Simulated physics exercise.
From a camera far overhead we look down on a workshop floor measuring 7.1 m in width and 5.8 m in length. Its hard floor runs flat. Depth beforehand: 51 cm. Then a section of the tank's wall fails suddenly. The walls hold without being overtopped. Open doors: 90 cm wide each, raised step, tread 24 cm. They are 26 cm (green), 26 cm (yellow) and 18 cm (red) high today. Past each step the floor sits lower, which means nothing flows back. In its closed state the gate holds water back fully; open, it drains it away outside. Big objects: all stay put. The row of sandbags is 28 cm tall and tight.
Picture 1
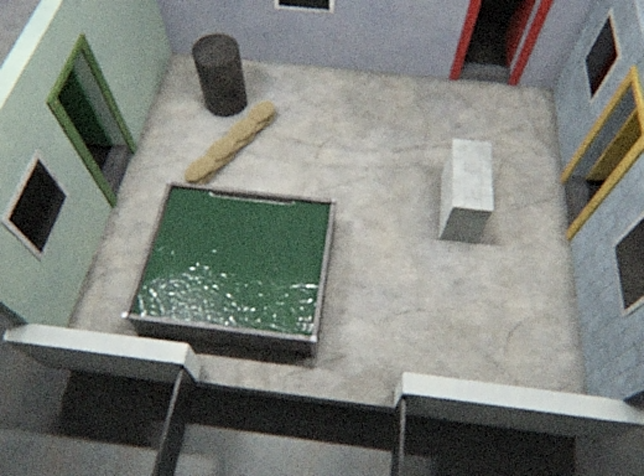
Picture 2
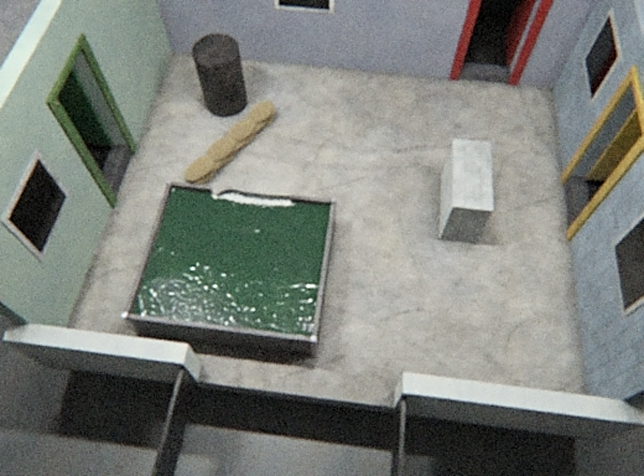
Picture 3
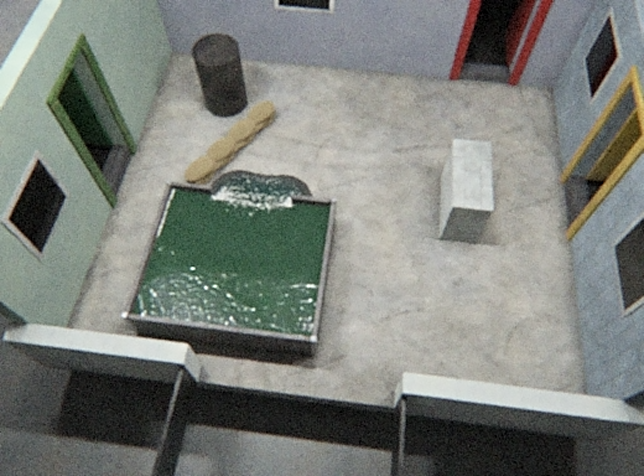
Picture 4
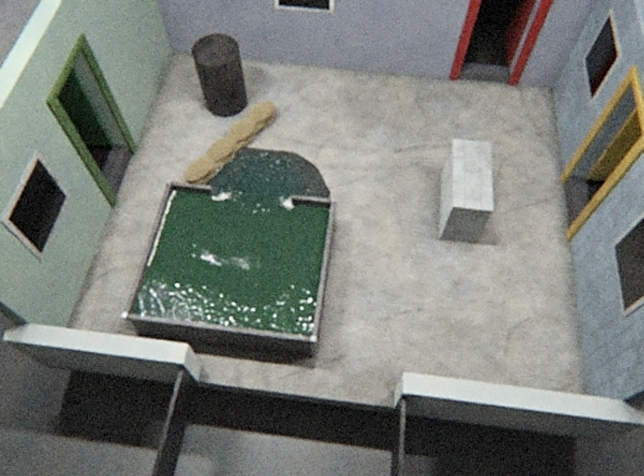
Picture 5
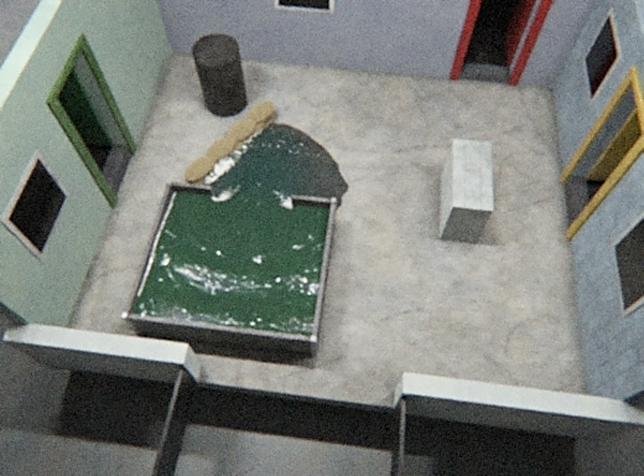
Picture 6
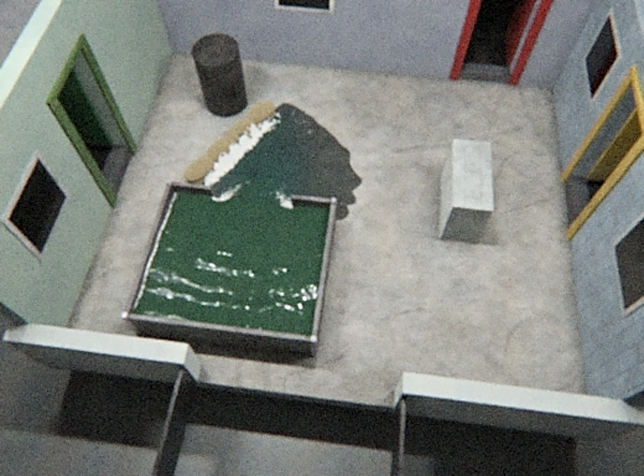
Green water pouring from the far side of a square tank, spreading across a grey floor and washing against a tan log-like barrier.
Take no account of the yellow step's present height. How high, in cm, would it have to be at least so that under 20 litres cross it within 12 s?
I would say at least 6 cm.
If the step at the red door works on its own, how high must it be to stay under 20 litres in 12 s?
I'd raise red to close to 10.5 cm.
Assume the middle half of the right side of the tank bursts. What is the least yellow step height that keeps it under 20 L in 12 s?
If so: Around 7.0 cm.
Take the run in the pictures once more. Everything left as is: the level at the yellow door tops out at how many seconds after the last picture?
Near 6.5 seconds.
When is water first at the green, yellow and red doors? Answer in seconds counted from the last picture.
Times: Green = 1.6 s, yellow = 3.0 s, red = 1.4 s.
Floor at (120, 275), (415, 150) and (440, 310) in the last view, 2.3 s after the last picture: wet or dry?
So, in order, I'd say stayed dry, then got wet, then stayed dry.
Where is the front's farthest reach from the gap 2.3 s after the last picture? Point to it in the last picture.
Somewhere near the pixel (550, 89).
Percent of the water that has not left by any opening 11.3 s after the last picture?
About 96 in every hundred.
Then, 0.7 s after the last picture water covers 15 % of the floor, deepest (34 cm) near (241, 161); it has not reached the yellow door.
Then, 2.3 s after the last picture water covers 35 % of the floor, deepest (24 cm) near (241, 161); it has not reached the yellow door.
Then, 11.3 s after the last picture water covers 95 % of the floor, deepest (12 cm) near (328, 328); 8 cm at the yellow door, 0 litres in over its 26 cm step.
At the yellow door as built, the water peaked near 10 cm, 6.7 s after the last picture.
Run again over the same 12 s with other heights there, 28 litres in over 5.5 cm, 7 litres over 7.5 cm. The limit of 20 litres is kept from about 6 cm up.
